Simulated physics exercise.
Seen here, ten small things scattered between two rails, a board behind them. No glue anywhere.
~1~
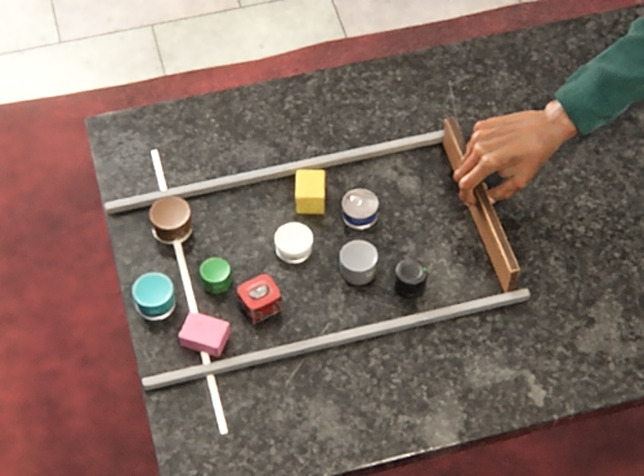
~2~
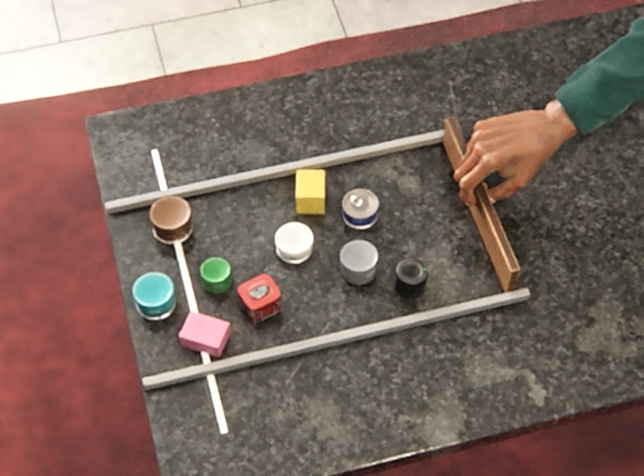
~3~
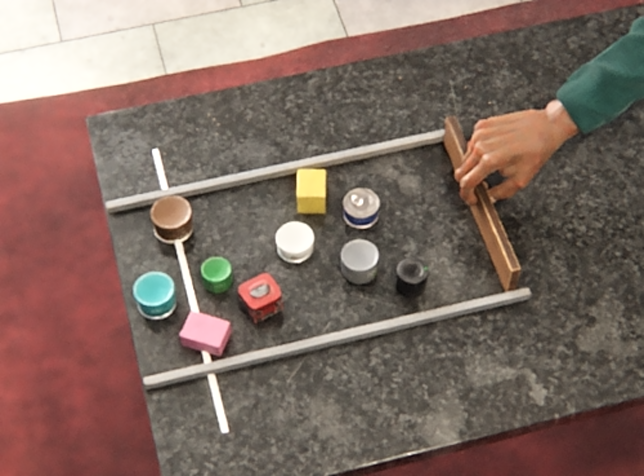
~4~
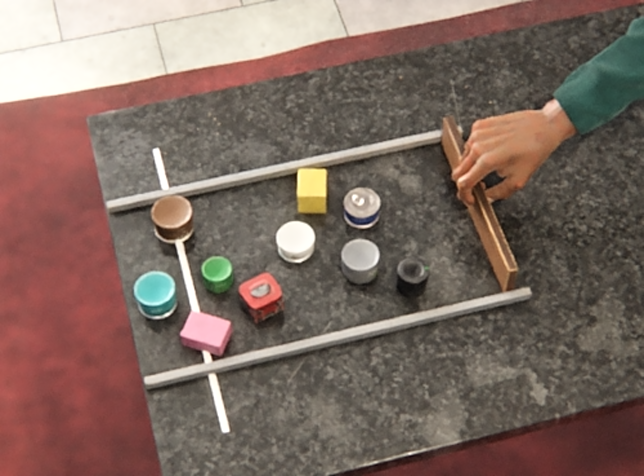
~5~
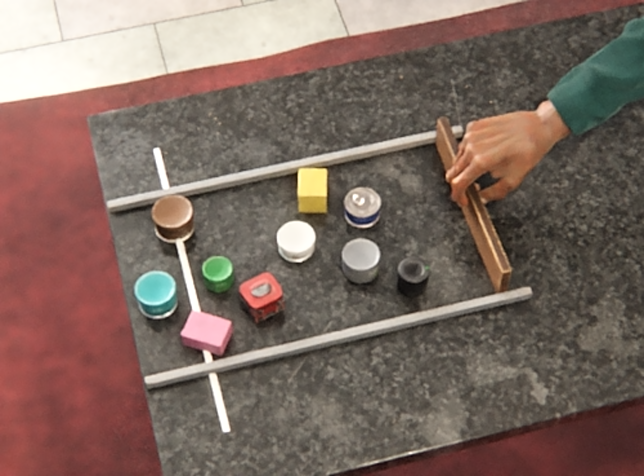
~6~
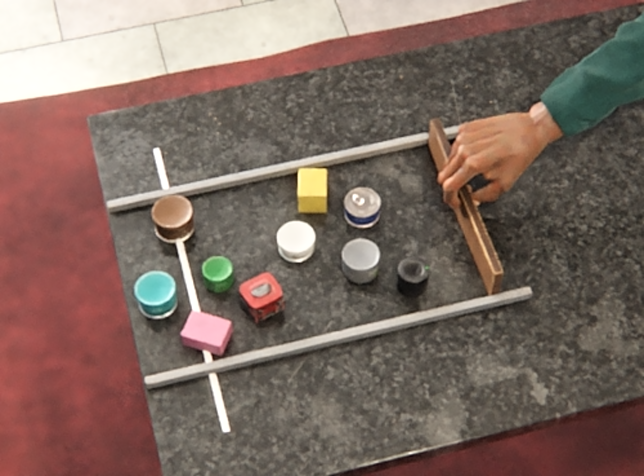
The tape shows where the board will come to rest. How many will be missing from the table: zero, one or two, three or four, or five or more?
The number that fall off is one or two.
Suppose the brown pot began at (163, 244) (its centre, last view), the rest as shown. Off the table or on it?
From there it remains up.
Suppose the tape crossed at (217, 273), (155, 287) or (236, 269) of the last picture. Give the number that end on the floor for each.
Down on the floor: 0, 5 and 0.
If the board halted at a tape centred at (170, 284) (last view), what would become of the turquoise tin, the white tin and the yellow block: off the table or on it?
The turquoise tin goes over, the white tin is kept, the yellow block is kept.
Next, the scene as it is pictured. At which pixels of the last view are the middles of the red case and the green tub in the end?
The red case at (157, 323), the green tub at (143, 286).
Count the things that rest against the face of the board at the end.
It touches 5.
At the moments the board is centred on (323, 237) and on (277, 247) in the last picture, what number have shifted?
At the one place 5, at the other 7.
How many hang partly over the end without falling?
2 of them.
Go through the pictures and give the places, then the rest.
Turquoise tin (154, 296); brown pot (171, 220); pink block (205, 334); board (479, 203); tape (186, 281), in the first picture.
Brown pot (172, 220); grey tub (359, 263), in the second picture.
Pink block (206, 334); yellow block (312, 191), in the third picture.
Turquoise tin (156, 296); board (478, 202), in the fourth picture.
Brown pot (174, 219); black lid (413, 277), in the fifth picture.
Turquoise tin (157, 295); brown pot (173, 219); pink block (207, 333); board (463, 205); tape (189, 279), in the sixth picture.
A little later, none off yet; turquoise tin at rest near (157, 295); brown pot at rest near (173, 219); pink block at rest near (207, 333).
When it is over, the number that fall off is one or two; down, turquoise tin.
